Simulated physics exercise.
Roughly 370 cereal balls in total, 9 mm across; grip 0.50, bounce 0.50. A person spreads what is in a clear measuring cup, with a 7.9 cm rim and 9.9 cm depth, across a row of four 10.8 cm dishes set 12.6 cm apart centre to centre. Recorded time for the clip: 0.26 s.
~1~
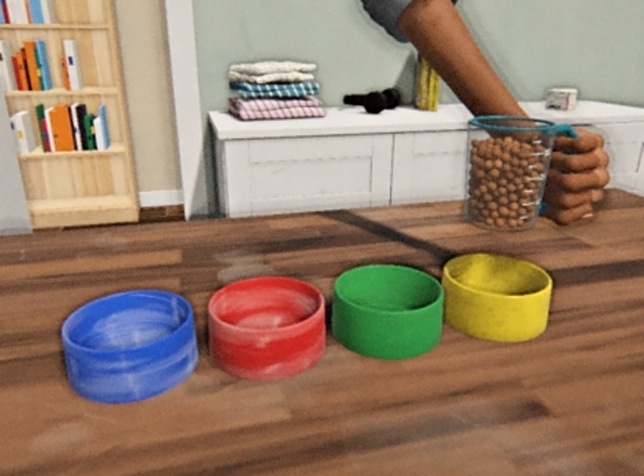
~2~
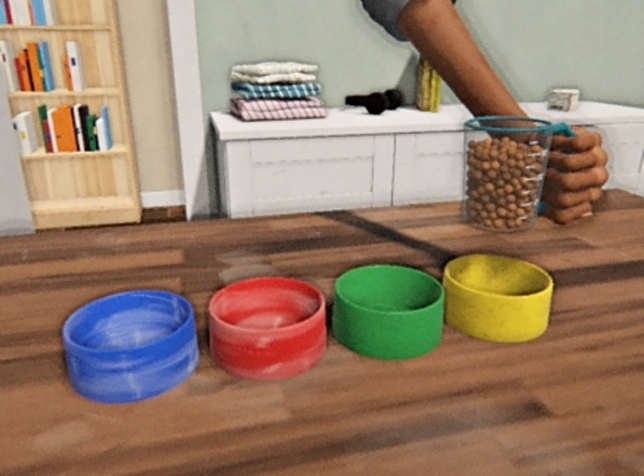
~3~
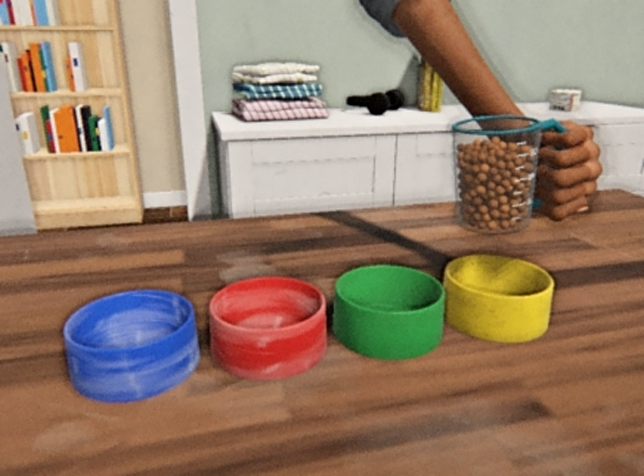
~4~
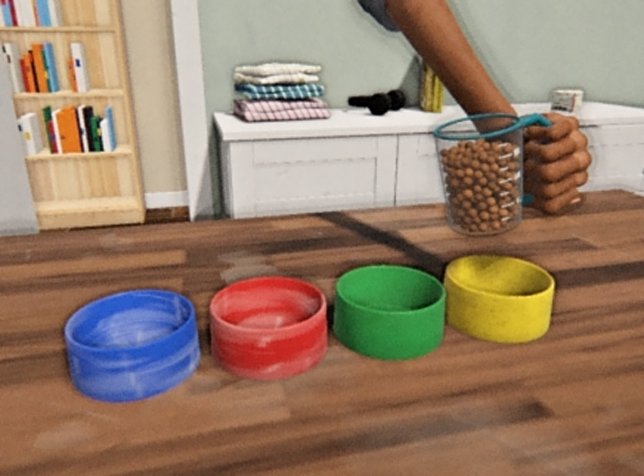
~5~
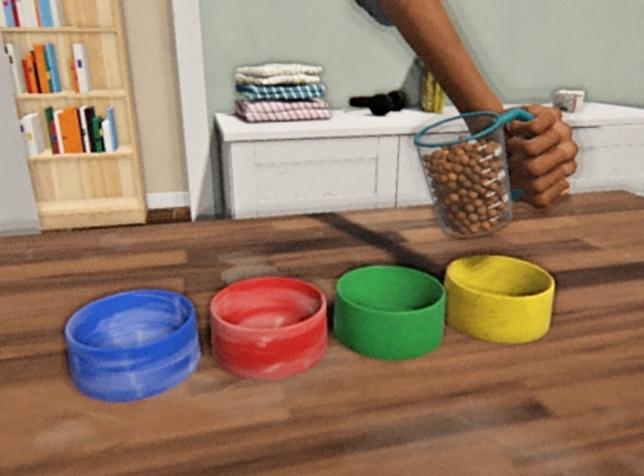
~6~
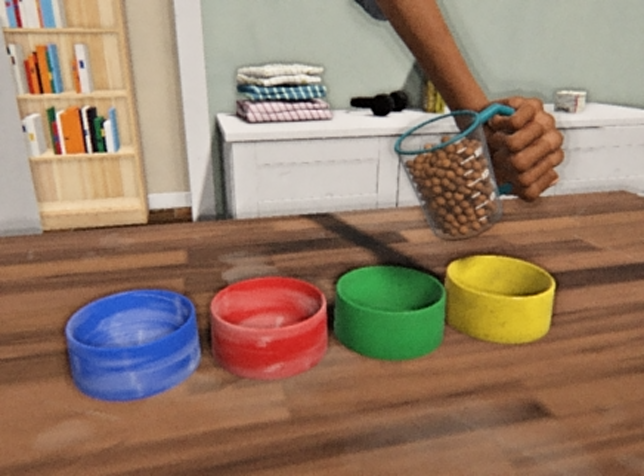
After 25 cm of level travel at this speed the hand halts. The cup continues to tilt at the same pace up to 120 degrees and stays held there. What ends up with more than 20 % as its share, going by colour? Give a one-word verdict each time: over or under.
At the end, red: You'll see a fifth or less there; blue: You'll see more than a fifth there; green: You'll see a fifth or less there; yellow: You'll see a fifth or less there; counter: You'll see more than a fifth there.
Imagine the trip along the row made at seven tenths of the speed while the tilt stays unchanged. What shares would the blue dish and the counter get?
Shares - blue 30, counter 30.
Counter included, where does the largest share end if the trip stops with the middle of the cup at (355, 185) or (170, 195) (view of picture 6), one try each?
I'd expect red to win the first try and blue the second.
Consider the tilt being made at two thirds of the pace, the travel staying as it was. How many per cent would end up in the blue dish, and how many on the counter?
Then: Blue 30; counter 50.
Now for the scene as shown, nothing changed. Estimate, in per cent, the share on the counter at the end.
Estimate: Near 45 per cent.
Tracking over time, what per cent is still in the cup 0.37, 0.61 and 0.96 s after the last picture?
In turn: 100 %, 90 %, 15 %.
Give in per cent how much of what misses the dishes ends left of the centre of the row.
About 100 per cent.
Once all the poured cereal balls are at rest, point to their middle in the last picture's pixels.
Once everything settles, the centre is around (181, 349).
Then, 0.37 s after the last picture, tilt 72 degrees; cup holds 100 %.
Then, 0.61 s after the last picture, tilt 102 degrees; cup holds 90 %.
Then, 0.96 s after the last picture, tilt 120 degrees; cup holds 15 %, red 10 %, blue 40 %.
In the end, red 10 %, blue 45 %, green 0 %, yellow 0 %, counter 45 %.
